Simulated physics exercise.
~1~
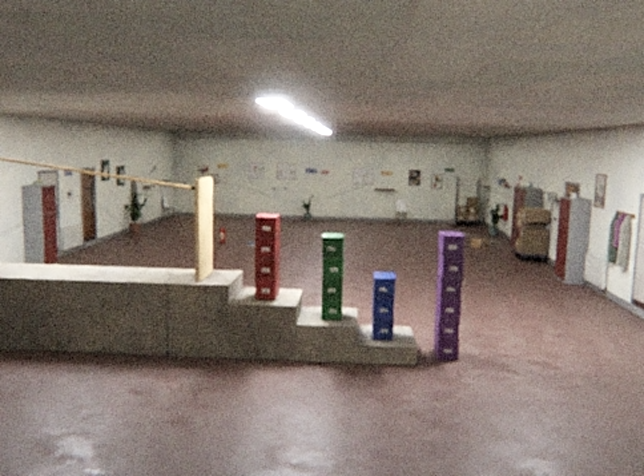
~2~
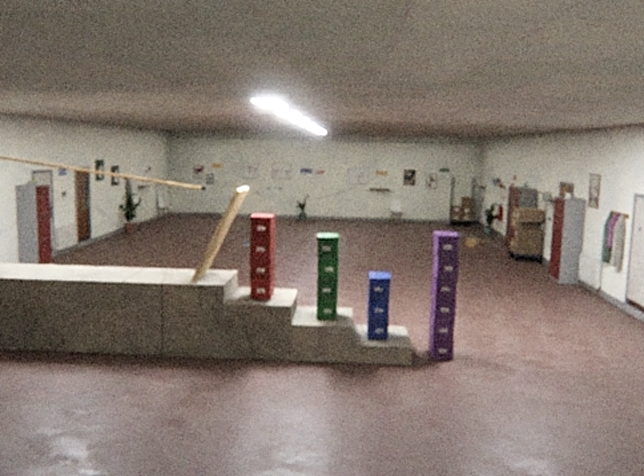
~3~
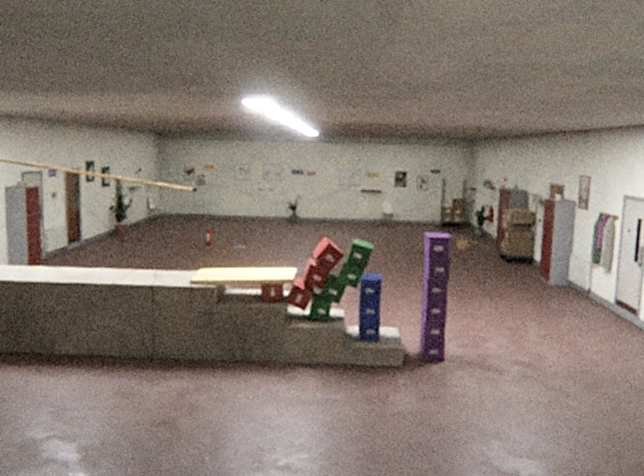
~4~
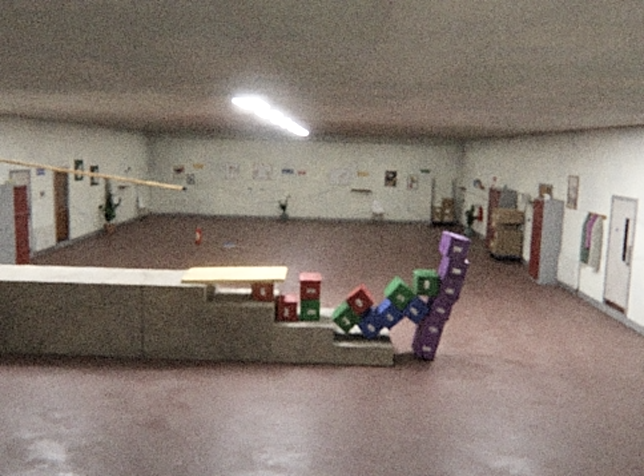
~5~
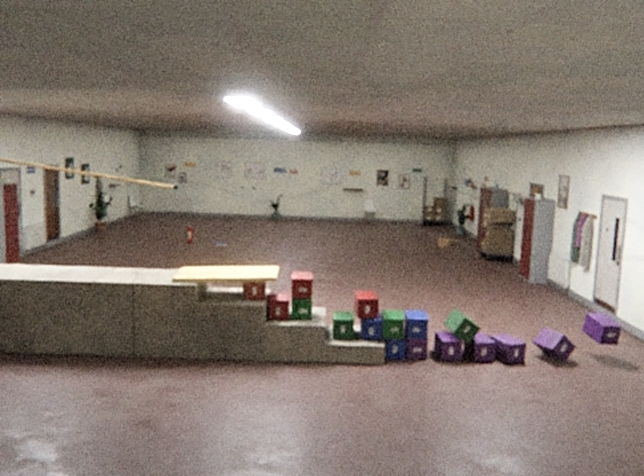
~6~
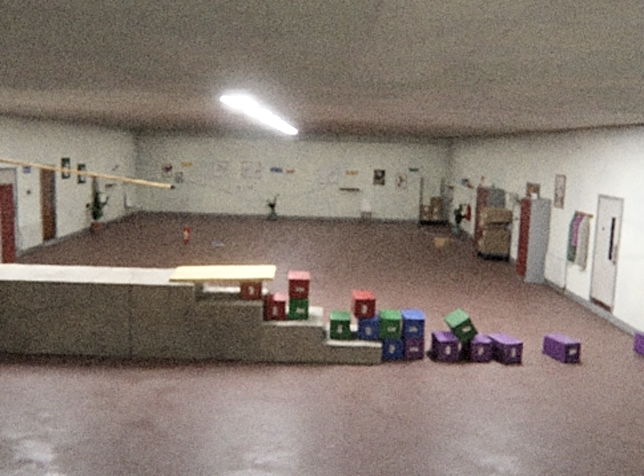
In a wide, low-ceilinged hall with a dull red floor, stacks of red, green and blue boxes stand on descending steps, with a taller purple stack on the floor at the right. A long pole reaches in from the left to the top of an upright board, which tips rightward. The board drops flat onto the top step, and the red stack breaks up against the green one. The green and blue boxes topple next, knocking into the purple stack, which buckles and falls right. Purple boxes tumble across the floor, the farthest reaching the right edge, while mixed boxes lie on and beside the steps.
